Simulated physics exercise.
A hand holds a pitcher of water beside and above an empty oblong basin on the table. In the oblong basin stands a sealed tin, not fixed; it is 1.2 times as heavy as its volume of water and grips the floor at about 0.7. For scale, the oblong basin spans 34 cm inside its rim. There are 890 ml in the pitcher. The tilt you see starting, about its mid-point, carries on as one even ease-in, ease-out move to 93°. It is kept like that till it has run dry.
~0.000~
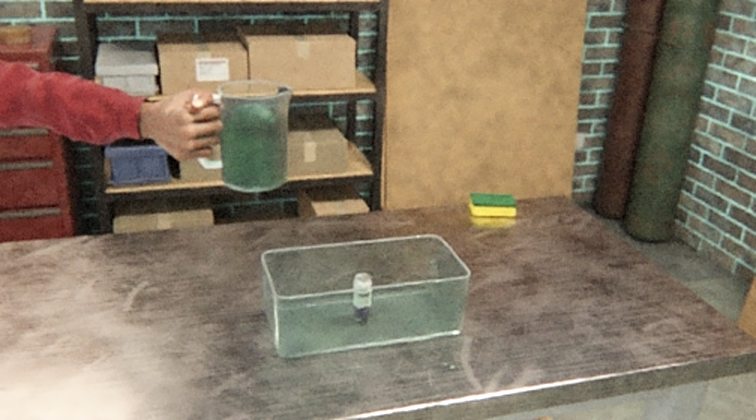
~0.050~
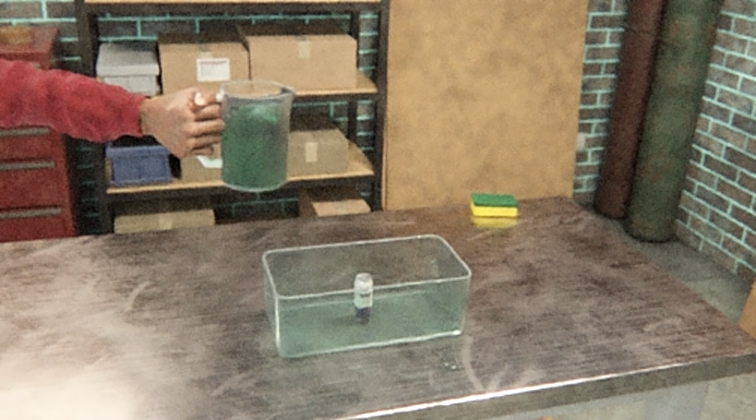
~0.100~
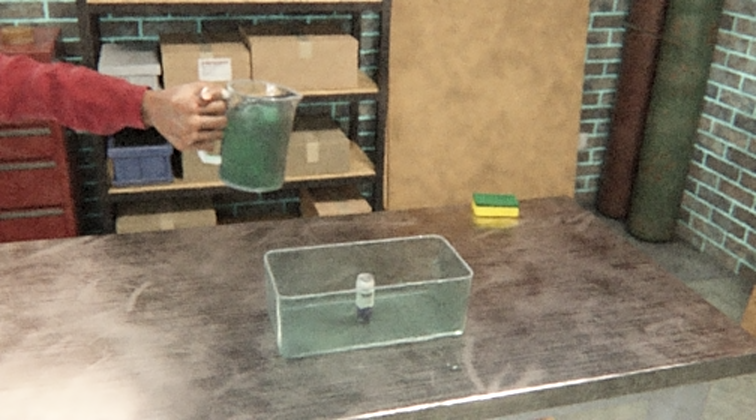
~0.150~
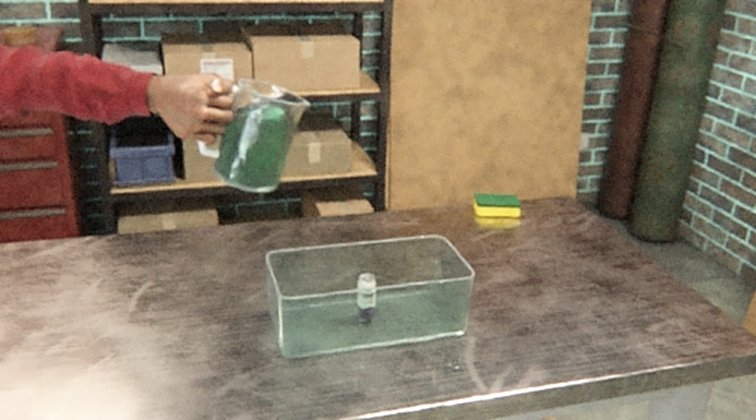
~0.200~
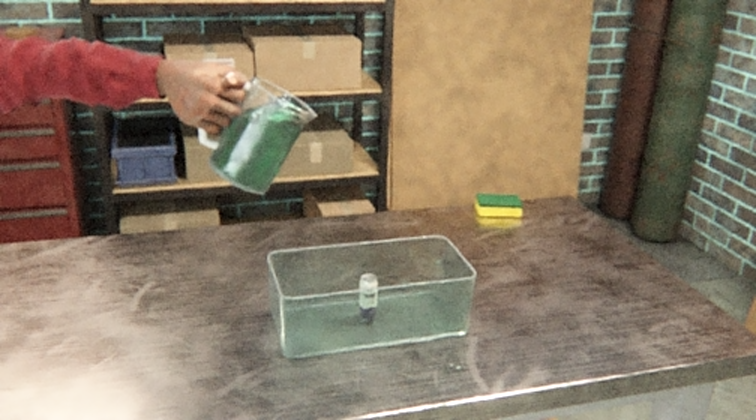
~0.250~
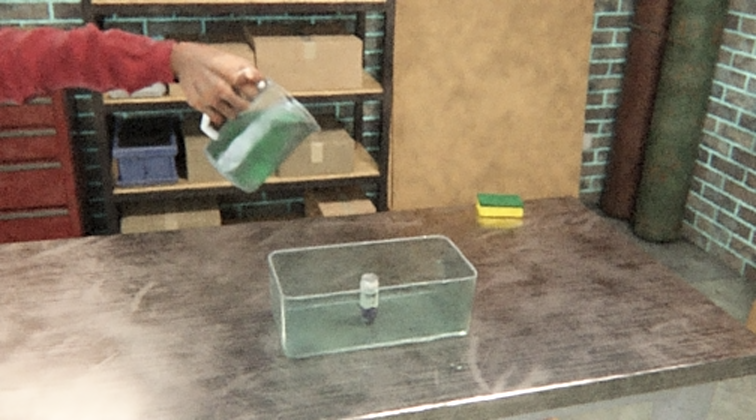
In a brick-walled workshop, a hand in a red sleeve held a pitcher of green-tinted water above a tabletop, then steadily tilted it to the right near a clear oblong basin with a small tin inside.
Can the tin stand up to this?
It keeps standing.
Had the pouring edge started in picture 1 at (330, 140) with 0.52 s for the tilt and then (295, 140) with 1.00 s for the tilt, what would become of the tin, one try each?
First it remains upright; then it topples.
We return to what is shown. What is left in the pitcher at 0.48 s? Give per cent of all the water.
Some 72 per cent.
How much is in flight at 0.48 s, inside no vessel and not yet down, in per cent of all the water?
About 26 per cent.
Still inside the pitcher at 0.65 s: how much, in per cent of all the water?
Some 40 per cent.
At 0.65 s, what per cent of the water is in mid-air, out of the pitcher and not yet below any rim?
Some 32 per cent.
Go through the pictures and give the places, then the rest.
It leans 0°; its right rim is at (293, 89); the water meets the walls at (220, 113) and (284, 110); the oblong basin's rim runs from (268, 275) to (455, 255); the tin's top is at (363, 279), in the first frame.
It leans 2°; its right rim is at (296, 91); the water meets the walls at (222, 113) and (286, 111), in the second frame.
It leans 8°; its right rim is at (302, 95); the water meets the walls at (225, 113) and (290, 112), in the third frame.
It leans 18°; its right rim is at (310, 103); the water meets the walls at (227, 122) and (296, 113), in the fourth frame.
It leans 30°; its right rim is at (316, 114); the water meets the walls at (222, 133) and (304, 116), in the fifth frame.
It leans 44°; its right rim is at (320, 128); the water meets the walls at (211, 140) and (315, 121), in the sixth frame.
Then, 0.48 s in, the tilt is 92° and 73 per cent is still to pour; the tin stands where it began.
Then, 0.65 s in, the tilt is 93° and 41 per cent is still to pour; the tin stands where it began.
Then, 0.83 s in, the tilt is 93° and 20 per cent is still to pour; the tin stands where it began.
Then, 1.02 s in, the tilt is 93° and 11 per cent is still to pour; the tin stands where it began.
Finally, the tin stands where it began.
